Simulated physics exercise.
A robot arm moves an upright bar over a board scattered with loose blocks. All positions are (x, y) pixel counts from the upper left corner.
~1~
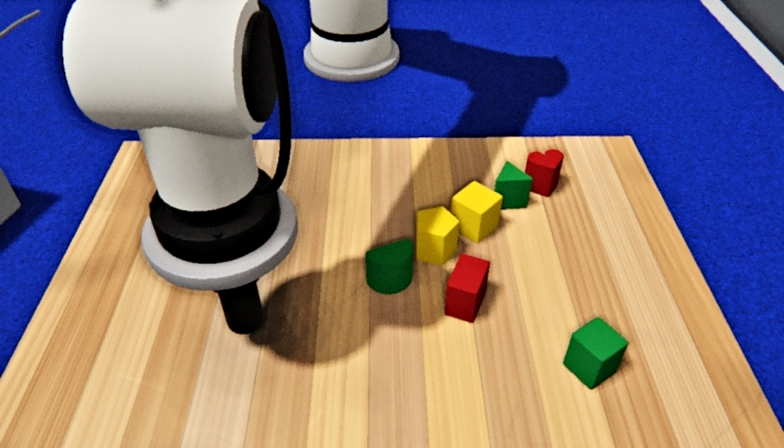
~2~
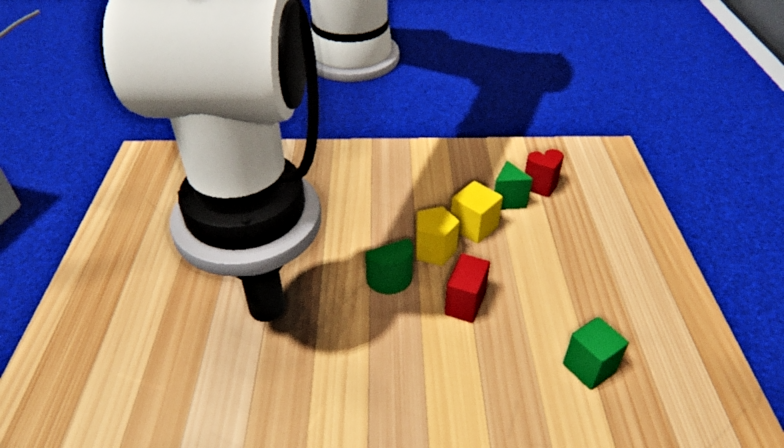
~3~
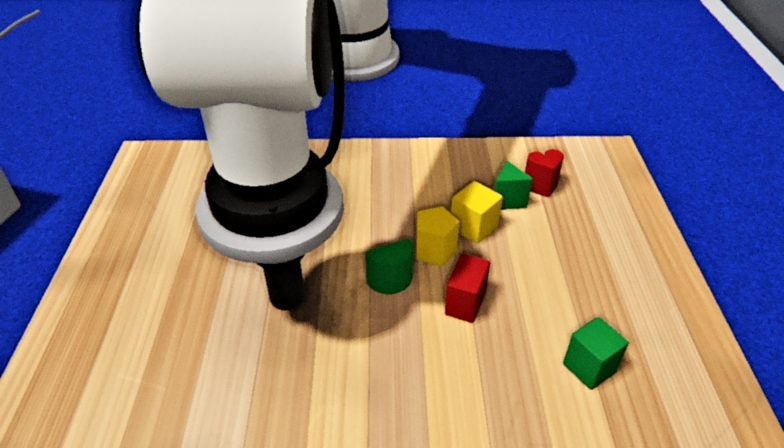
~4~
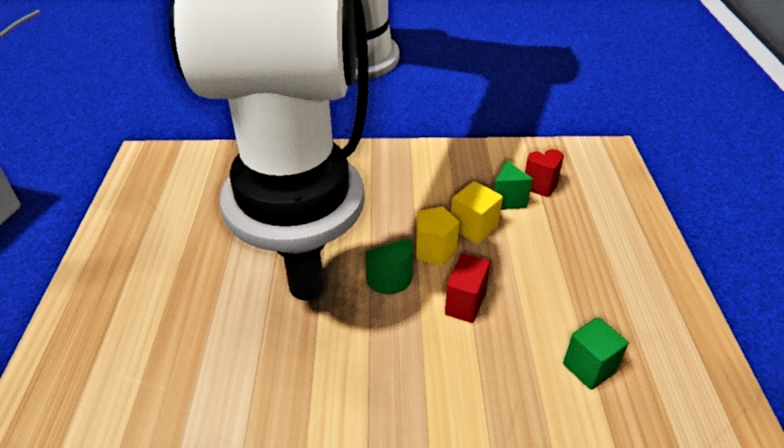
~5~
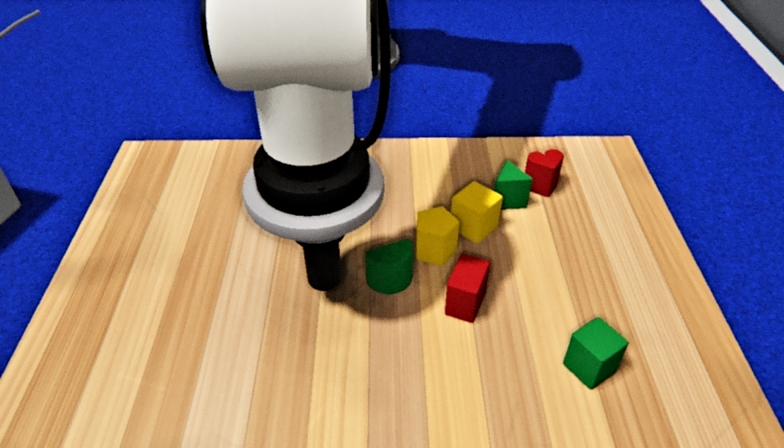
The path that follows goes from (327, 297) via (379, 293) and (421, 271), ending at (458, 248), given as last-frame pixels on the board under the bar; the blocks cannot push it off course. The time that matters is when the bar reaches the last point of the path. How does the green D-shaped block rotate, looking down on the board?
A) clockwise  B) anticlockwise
The answer is A.
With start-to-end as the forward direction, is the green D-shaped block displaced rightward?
In short: Yes.
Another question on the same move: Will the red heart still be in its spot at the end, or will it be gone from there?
Once the path ends, it is where it was.
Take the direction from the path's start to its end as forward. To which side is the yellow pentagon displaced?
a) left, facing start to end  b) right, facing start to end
Option a.
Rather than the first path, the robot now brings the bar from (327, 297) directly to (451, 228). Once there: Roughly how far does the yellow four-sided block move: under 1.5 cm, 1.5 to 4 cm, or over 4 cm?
It moves a fair bit, 1.5 to 4 cm.
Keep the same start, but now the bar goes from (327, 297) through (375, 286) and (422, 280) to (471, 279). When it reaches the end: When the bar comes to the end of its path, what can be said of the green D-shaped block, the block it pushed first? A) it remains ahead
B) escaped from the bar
A.
What follows on the original path. One third of the way, bar at (379, 276); green D-shaped block at (412, 246).
Two thirds of the way, bar at (422, 253); green D-shaped block at (460, 237), turned 40° clockwise; yellow pentagon at (444, 212), turned 20° anticlockwise.
At the end, bar at (460, 231); green D-shaped block at (492, 231), turned 100° clockwise; yellow pentagon at (448, 196), turned 40° anticlockwise; red oblong unmoved; yellow four-sided block at (485, 187), turned 25° clockwise; red heart unmoved.
